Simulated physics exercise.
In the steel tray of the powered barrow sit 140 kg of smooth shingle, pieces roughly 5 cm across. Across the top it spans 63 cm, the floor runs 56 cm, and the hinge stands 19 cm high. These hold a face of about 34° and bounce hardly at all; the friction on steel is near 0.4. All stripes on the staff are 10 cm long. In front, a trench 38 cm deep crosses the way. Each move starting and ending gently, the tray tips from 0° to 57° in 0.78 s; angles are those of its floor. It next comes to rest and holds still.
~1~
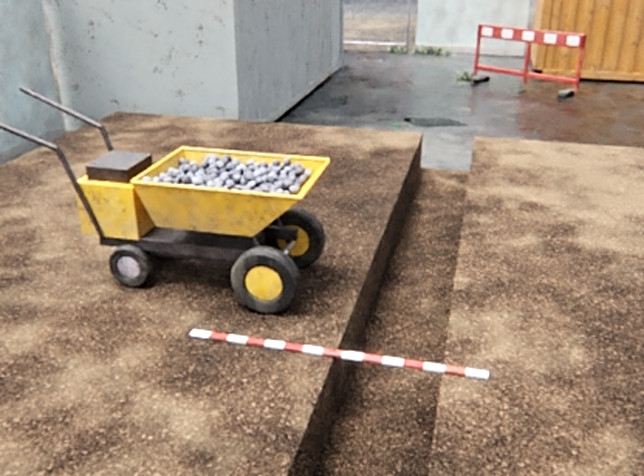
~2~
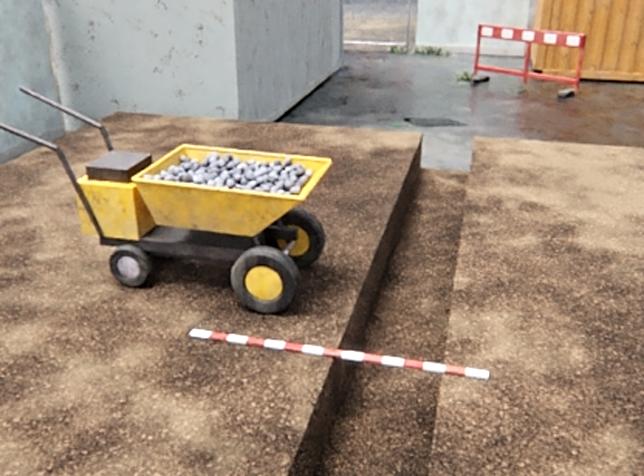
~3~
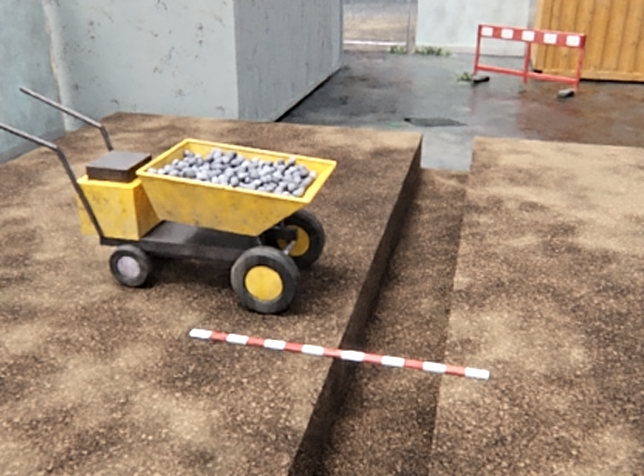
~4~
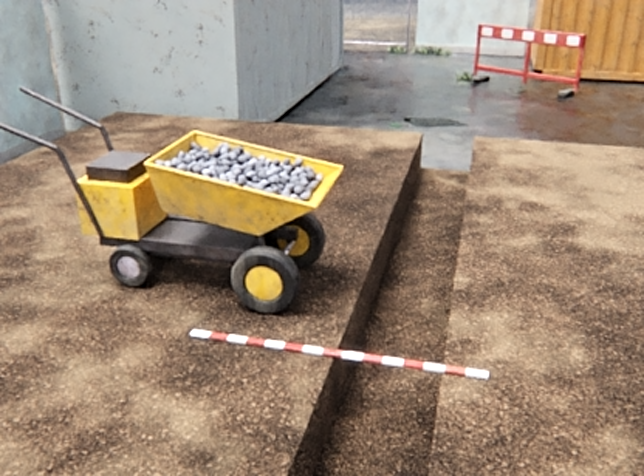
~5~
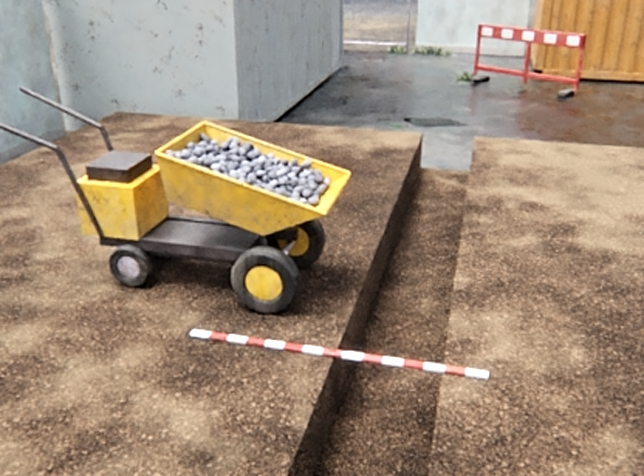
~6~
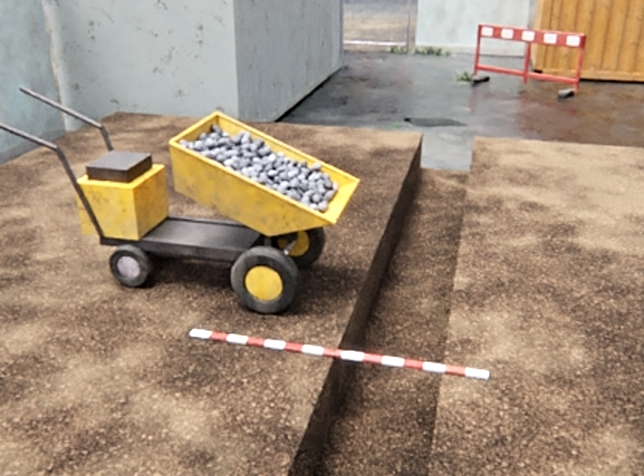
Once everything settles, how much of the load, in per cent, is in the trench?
Once it settles, about 93 per cent of the load is there.
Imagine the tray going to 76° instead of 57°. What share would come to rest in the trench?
Then roughly 100 percent.
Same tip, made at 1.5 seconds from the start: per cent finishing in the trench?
Roughly 100 per cent would.
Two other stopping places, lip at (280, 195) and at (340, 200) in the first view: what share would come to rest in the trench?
About 100 per cent first, then about 50 per cent.
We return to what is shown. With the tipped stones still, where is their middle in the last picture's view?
The resting stones are centred at roughly (413, 353).
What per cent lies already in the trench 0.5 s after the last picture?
Some 20 per cent of the load by that point.
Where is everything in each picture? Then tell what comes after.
Lip at (301, 198), floor tilted 0°, highest stones at (256, 167), in the first frame.
Lip at (303, 199), floor tilted 1°, highest stones at (237, 164), in the second frame.
Lip at (308, 202), floor tilted 4°, highest stones at (206, 160), in the third frame.
The tray is at 9°, its lip at (316, 207); the top of the load is at (200, 153), in the fourth frame.
Lip at (325, 214), floor tilted 15°, highest stones at (206, 145), in the fifth frame.
Lip at (334, 222), floor tilted 22°, highest stones at (213, 138), in the sixth frame.
Then, 0.2 s after the last picture the floor is at 48°, 100 % in the tray; the foremost stones are at (360, 227).
Then, 0.5 s after the last picture the floor is at 57°, 80 % in the tray, 20 % in the trench; the foremost stones are at (423, 280).
Then, 0.9 s after the last picture the floor is at 57°, 31 % in the tray, 62 % in the trench, 7 % past the trench; the foremost stones are at (516, 319).
Then, 2.9 s after the last picture the floor is at 57°, 0 % in the tray, 93 % in the trench, 7 % past the trench; the foremost stones are at (617, 337).
